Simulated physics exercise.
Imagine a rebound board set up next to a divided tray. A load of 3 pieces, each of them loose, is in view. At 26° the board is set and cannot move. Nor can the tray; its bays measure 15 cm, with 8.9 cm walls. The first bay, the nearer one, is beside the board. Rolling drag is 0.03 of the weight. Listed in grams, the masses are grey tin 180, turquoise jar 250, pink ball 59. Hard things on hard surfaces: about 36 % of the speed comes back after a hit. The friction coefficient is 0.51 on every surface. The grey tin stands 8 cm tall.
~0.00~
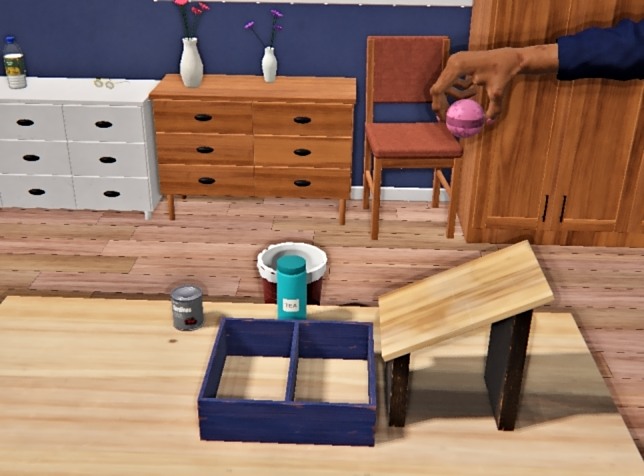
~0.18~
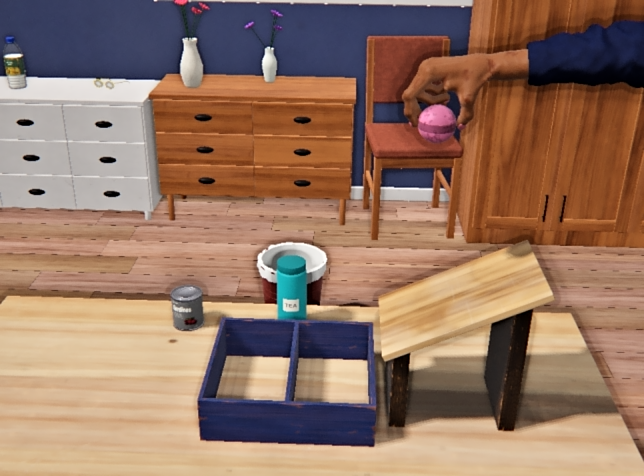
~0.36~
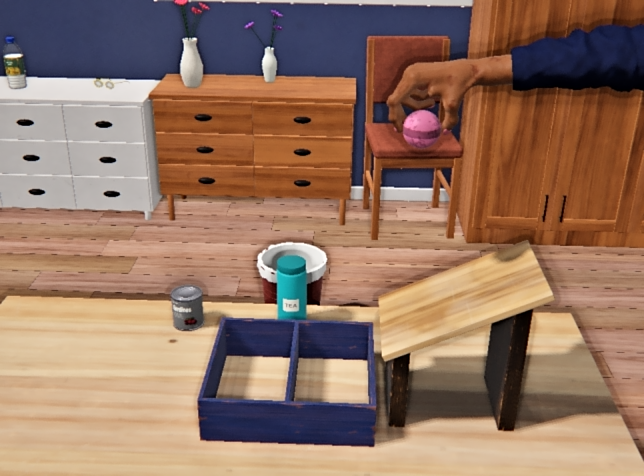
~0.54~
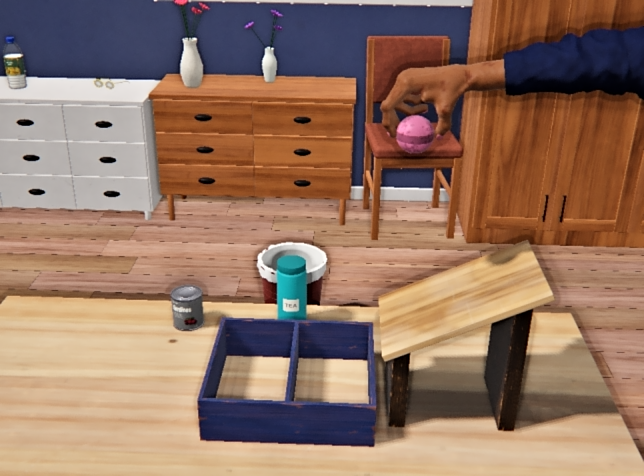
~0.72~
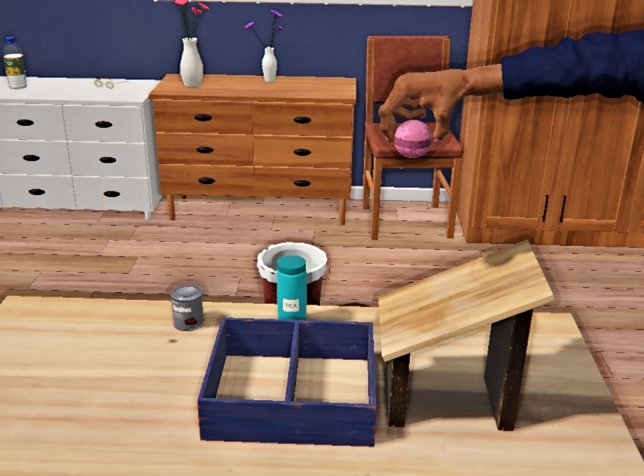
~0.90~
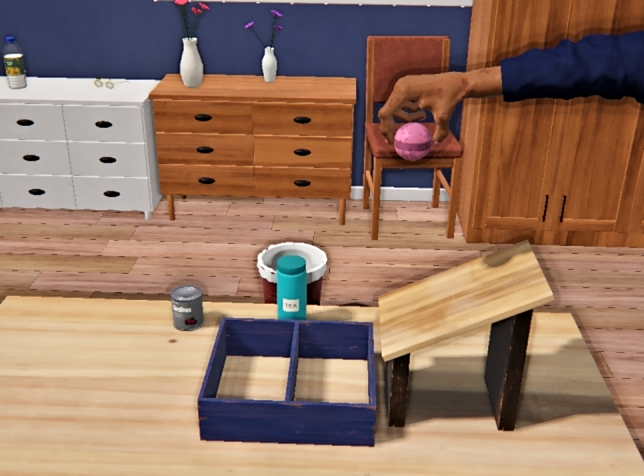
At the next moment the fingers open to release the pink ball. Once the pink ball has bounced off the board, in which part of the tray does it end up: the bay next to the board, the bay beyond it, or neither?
The bay beyond it.
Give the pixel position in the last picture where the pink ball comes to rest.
It winds up close to (269, 383).
By 1.20 s, pink ball near (405, 250).
By 1.40 s, pink ball near (317, 325).
By 1.50 s, pink ball near (276, 337).
By 1.70 s, it is in the farther bay; pink ball near (241, 379).
When it is over (2.6 s), it is in the farther bay; the bystanders within 4 cm of the start. End places, in pixels of the last picture, pink ball near (269, 383).
